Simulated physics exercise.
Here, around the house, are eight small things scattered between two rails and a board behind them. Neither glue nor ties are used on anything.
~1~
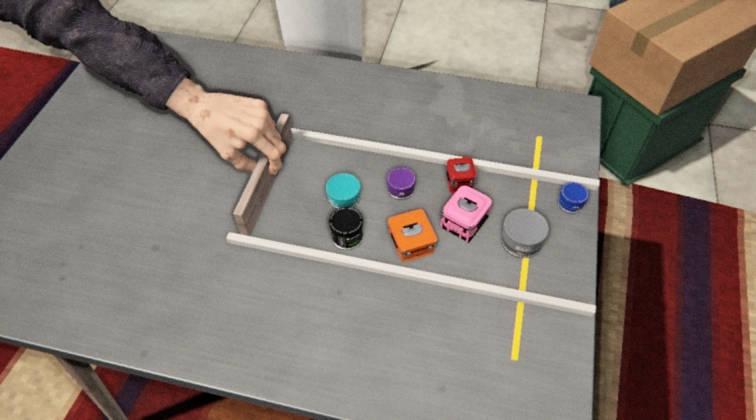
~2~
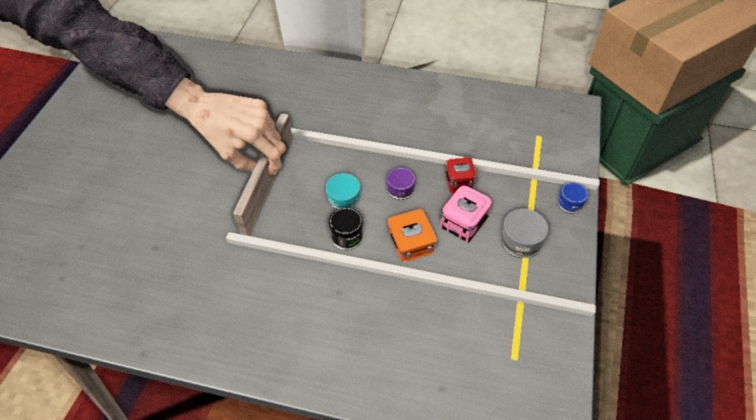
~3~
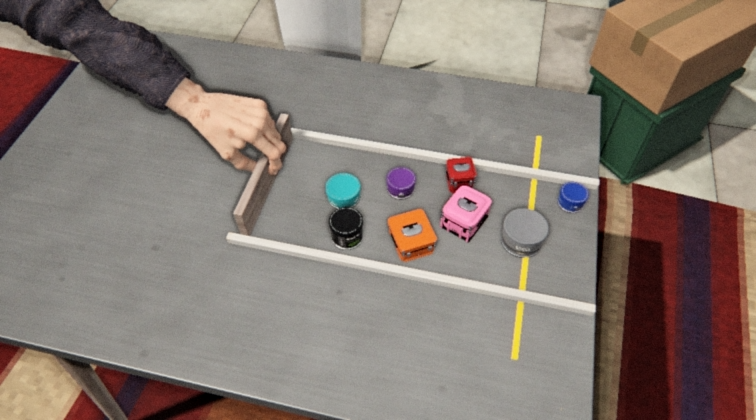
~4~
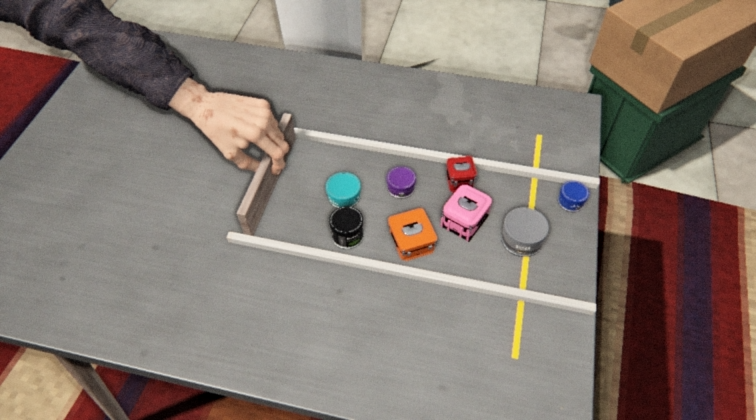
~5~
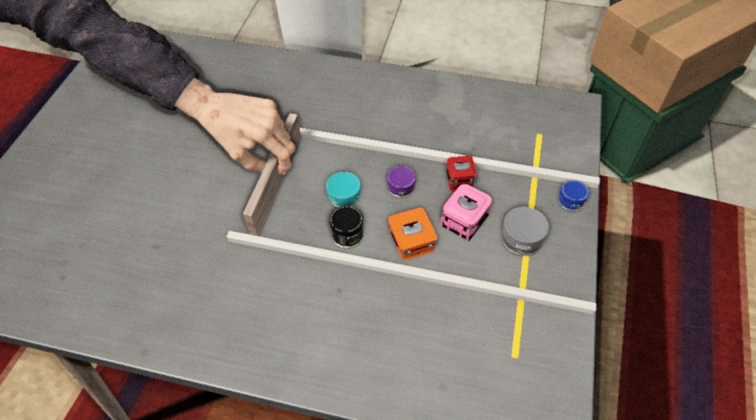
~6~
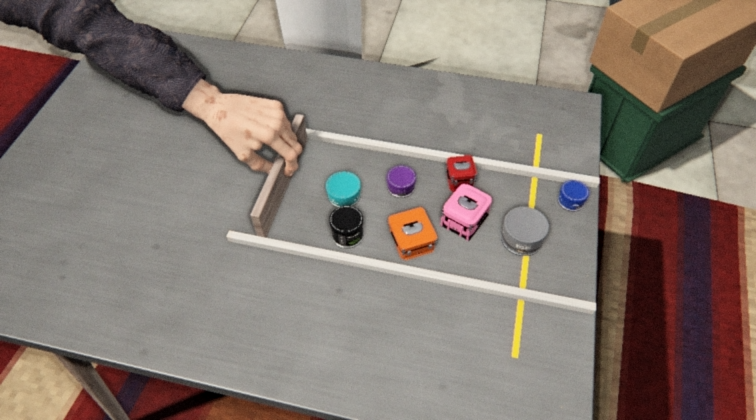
A hand held a wooden board behind eight small tins and cases between two white rails, barely moving at first, then slid it slightly right, while the scattered items stayed in place.
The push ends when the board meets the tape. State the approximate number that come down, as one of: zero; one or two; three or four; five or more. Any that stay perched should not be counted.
Dropped off the end are no more than two, with at least one.
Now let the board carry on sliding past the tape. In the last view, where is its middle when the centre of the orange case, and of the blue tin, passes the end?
Orange case over the end: About (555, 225). Blue tin over the end: About (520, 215).
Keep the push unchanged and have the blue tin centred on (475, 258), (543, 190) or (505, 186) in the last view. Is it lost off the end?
In turn it stays on; survives; is kept.
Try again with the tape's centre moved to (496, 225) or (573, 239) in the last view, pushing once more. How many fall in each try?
Down on the floor: 0 and 4.
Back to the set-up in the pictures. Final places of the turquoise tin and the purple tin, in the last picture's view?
Going in order: First (548, 232), then (547, 206).
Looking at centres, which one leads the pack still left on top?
The pink case is the one.
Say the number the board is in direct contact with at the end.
That would be 4 of them.
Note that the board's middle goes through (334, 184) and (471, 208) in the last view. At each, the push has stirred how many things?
The counts are 1 and 7.
Early on, none off yet; blue tin at rest near (573, 196); grey tin at rest near (524, 231); pink case at rest near (466, 212).
A while later, none off yet; blue tin at rest near (573, 196); grey tin travelled a little near (544, 235); pink case travelled about its own width near (508, 206).
Finally, the number that fall off is one or two; lost, grey tin and blue tin.
